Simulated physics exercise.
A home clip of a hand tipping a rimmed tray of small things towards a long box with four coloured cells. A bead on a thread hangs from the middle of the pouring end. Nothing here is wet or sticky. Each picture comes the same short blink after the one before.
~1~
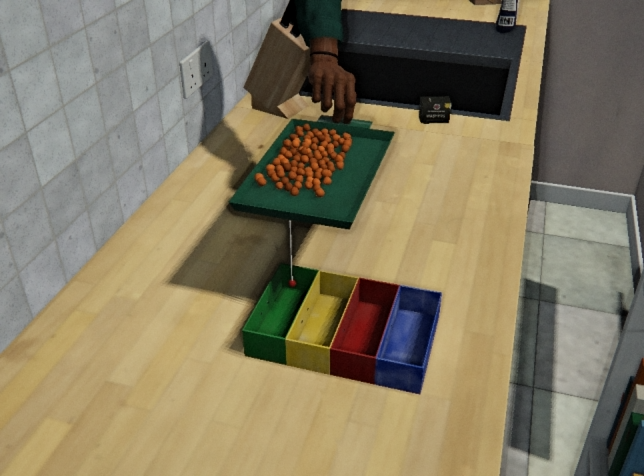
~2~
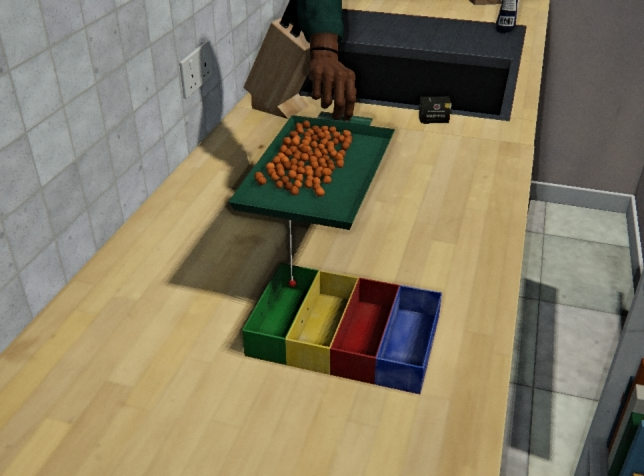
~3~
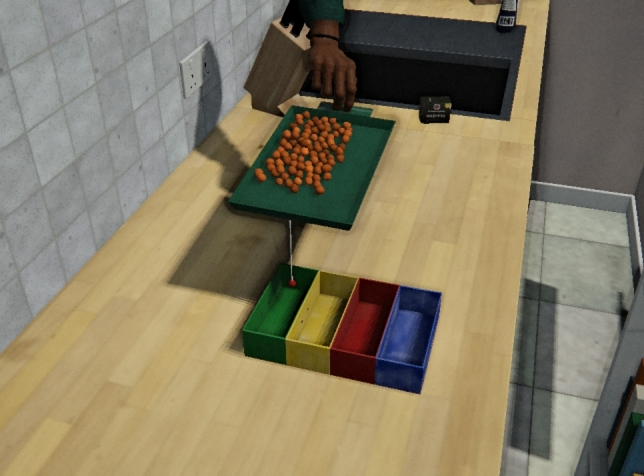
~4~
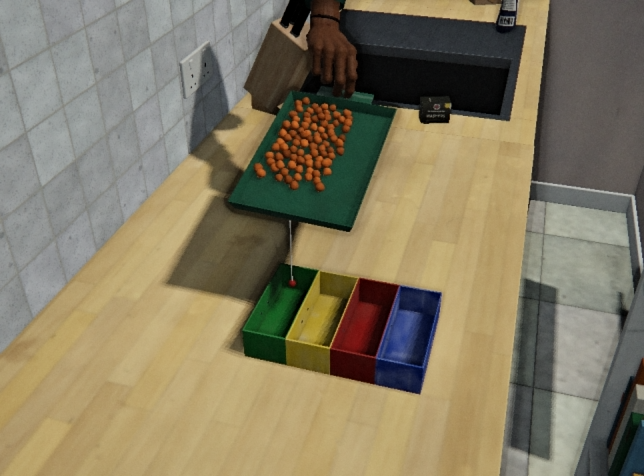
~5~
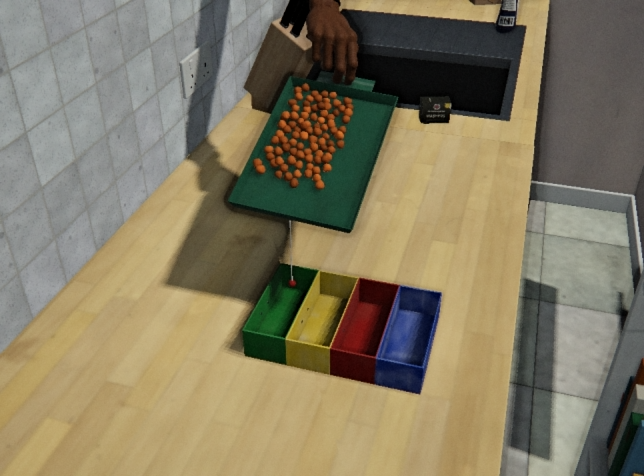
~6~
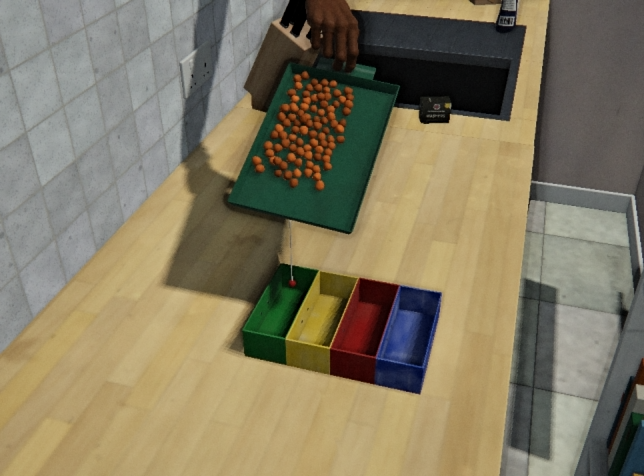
A hand at the far end of a green tray of small orange peanuts slowly raised that end, tilting the tray toward a box with green, yellow, red and blue cells, while the load barely shifted.
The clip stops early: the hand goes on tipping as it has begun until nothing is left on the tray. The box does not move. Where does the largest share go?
The yellow one ends fullest.
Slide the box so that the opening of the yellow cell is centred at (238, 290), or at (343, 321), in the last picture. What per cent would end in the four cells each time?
First some 60, then 90 per cent.
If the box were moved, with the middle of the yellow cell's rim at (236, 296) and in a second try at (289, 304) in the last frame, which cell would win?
The first try: The cell in blue. The second: That red cell.
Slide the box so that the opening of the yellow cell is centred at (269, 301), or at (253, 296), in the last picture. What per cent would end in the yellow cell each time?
The first gives 10 %, the second 0 %.
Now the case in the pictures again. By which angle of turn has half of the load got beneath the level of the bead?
Roughly 95°.
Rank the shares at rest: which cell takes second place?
Next in line is the red one.
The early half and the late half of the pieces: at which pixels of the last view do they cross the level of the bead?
At about (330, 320), then at (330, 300).
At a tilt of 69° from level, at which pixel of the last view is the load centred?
At about (318, 221).
Shortly afterwards, tray tipped steeply; the bulk on the tray; only a few in the red cell; only a few in the yellow cell; near a quarter falling or outside the box.
Next, tray tipped past a quarter turn; a little on the tray; near a third in the yellow cell; near a quarter in the red cell; a little in the green cell; near a quarter falling or outside the box.
Some moments later, tray tipped past a quarter turn; near half in the yellow cell; near a third in the red cell; near a quarter in the green cell; a little falling or outside the box.
In the end, tray tipped past a quarter turn; near half in the yellow cell; near a third in the red cell; near a quarter in the green cell; none at all in the blue cell; a little outside the box.
